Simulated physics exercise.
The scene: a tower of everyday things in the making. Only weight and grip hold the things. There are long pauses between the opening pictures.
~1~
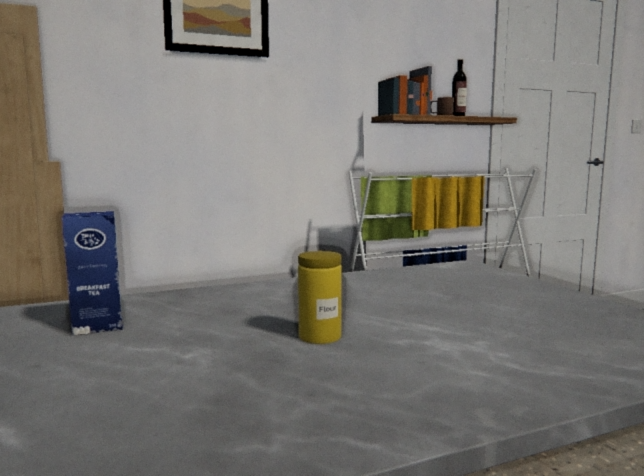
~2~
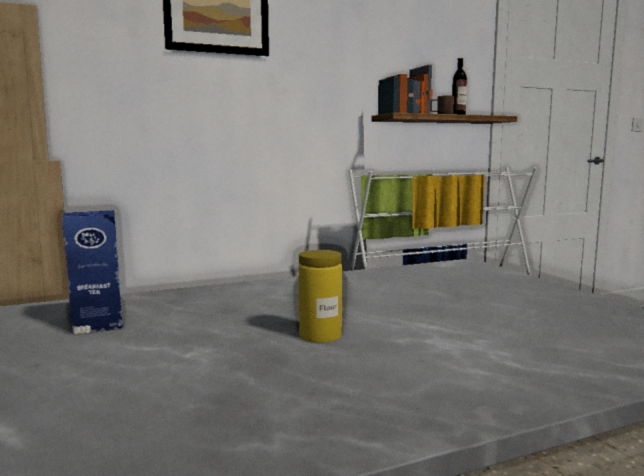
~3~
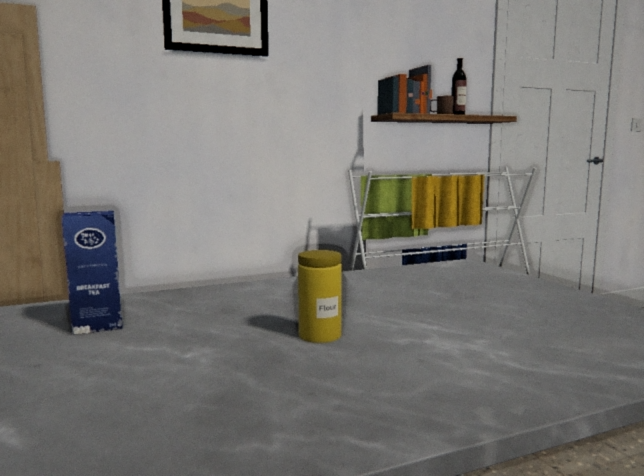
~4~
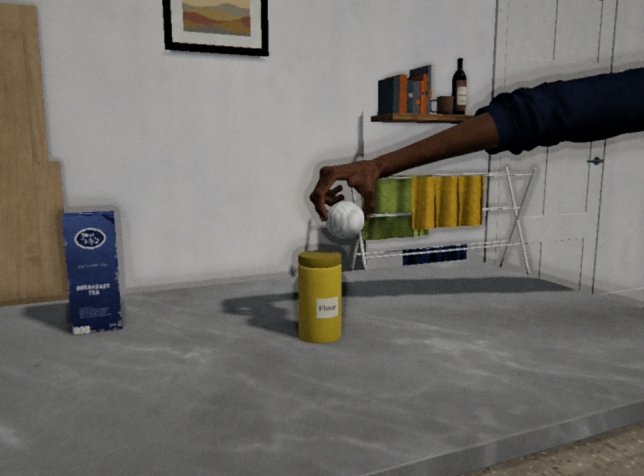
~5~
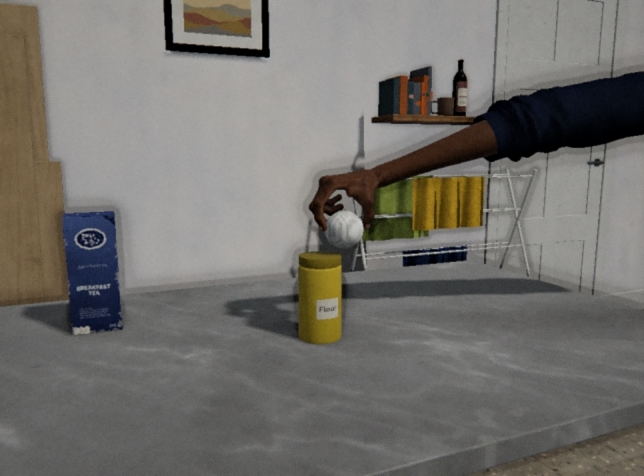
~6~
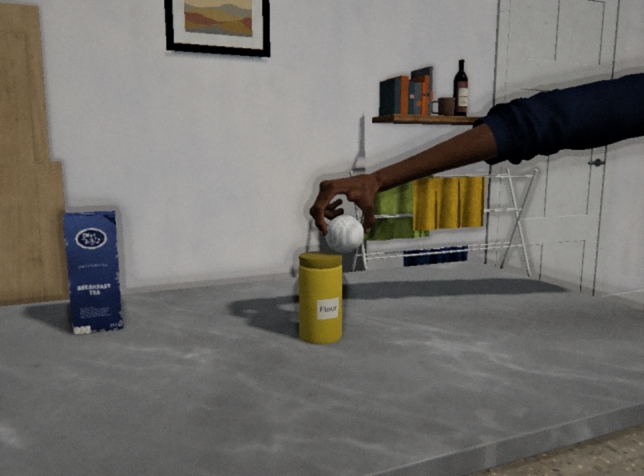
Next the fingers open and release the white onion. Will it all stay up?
It loses its balance.
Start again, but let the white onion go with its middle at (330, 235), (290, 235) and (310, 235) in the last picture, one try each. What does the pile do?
In the first case it stays up; in the second case it comes apart; in the third case it stays up.
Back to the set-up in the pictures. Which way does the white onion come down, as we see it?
It goes to the right.
Then, 0.40 s after the last picture, white onion rolled a little near (356, 243).
Then, 0.50 s after the last picture, white onion now fallen.
Then, 0.60 s after the last picture, things are still on the move.
At rest, fallen, white onion; the other 2 in place. Seen from the same camera at the end, white onion near (372, 312). The pile comes apart.
